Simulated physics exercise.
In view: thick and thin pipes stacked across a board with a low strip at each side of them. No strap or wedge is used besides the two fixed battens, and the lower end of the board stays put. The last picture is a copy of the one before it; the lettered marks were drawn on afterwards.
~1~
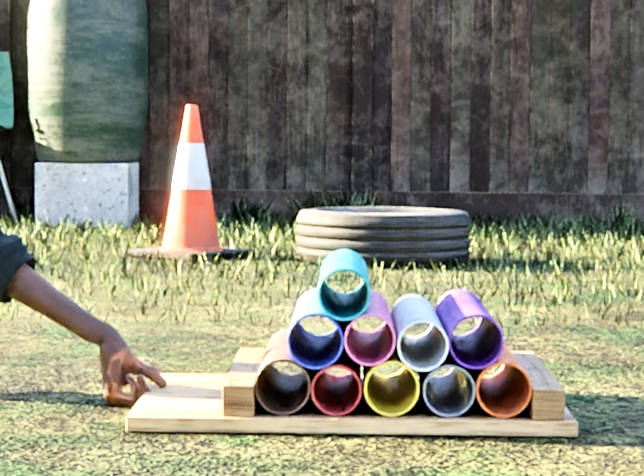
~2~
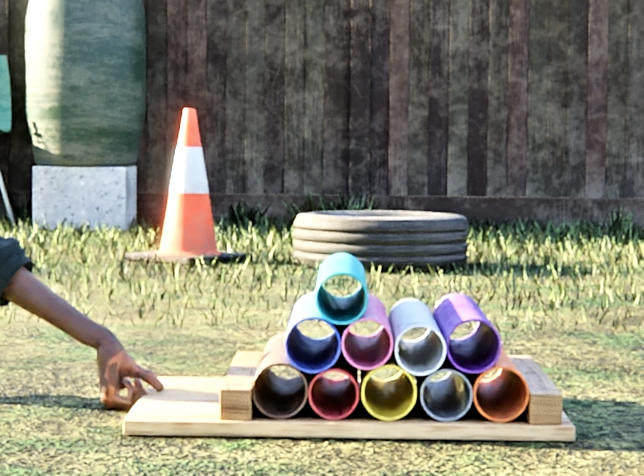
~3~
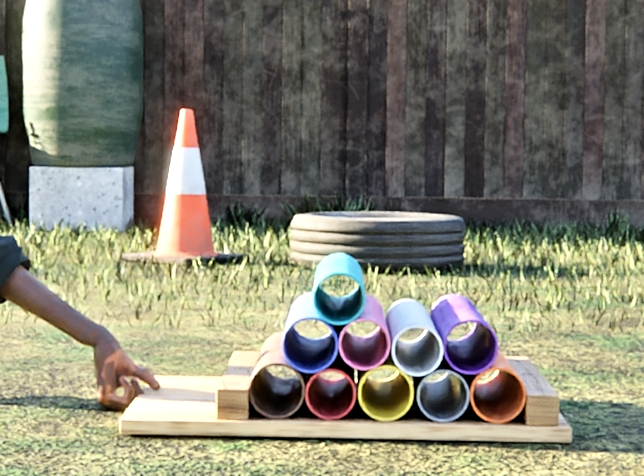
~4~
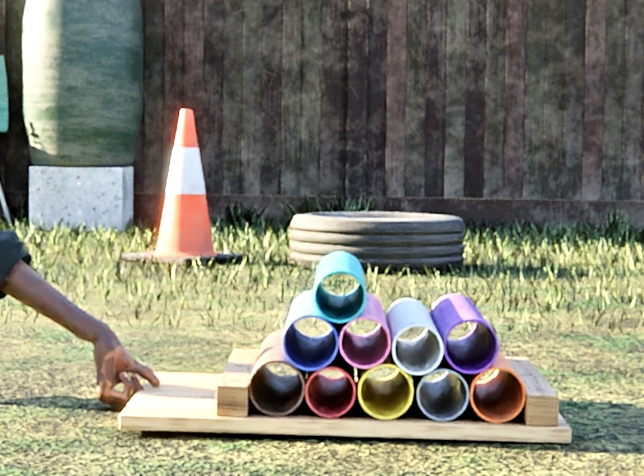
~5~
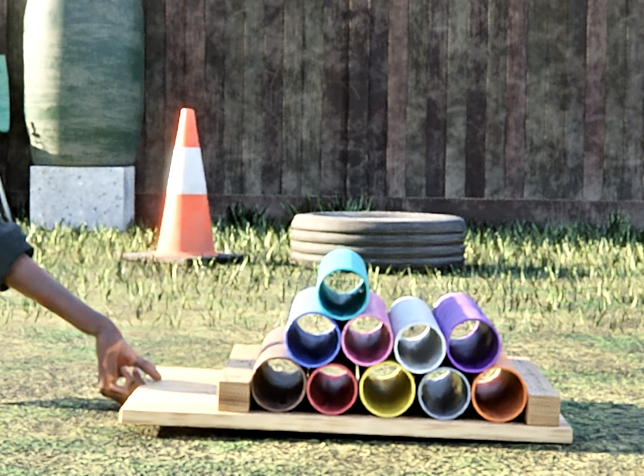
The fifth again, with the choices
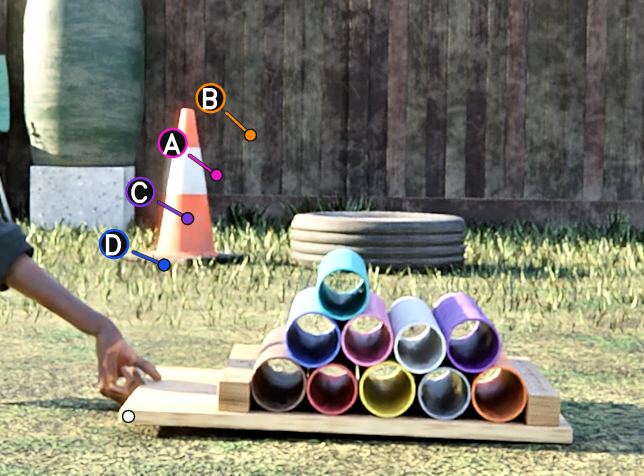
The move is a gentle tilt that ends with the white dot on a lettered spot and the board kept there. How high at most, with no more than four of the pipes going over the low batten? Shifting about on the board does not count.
Mark D is as high as it can go.
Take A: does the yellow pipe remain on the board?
Yes, with A.
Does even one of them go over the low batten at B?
At B: Yes.
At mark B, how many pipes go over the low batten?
The count is five.
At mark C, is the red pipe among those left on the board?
The red pipe: Yes.
On the marked copy, A at (217, 175); B at (250, 135); C at (187, 219); D at (164, 265); the white dot at (128, 417).
Taking D. A third of the way, board at 15°.
Two thirds of the way, board at 22°.
When it is over, board at 22°, none over the low batten.
As for the rest, A five over the low batten; B five over the low batten; C five over the low batten.
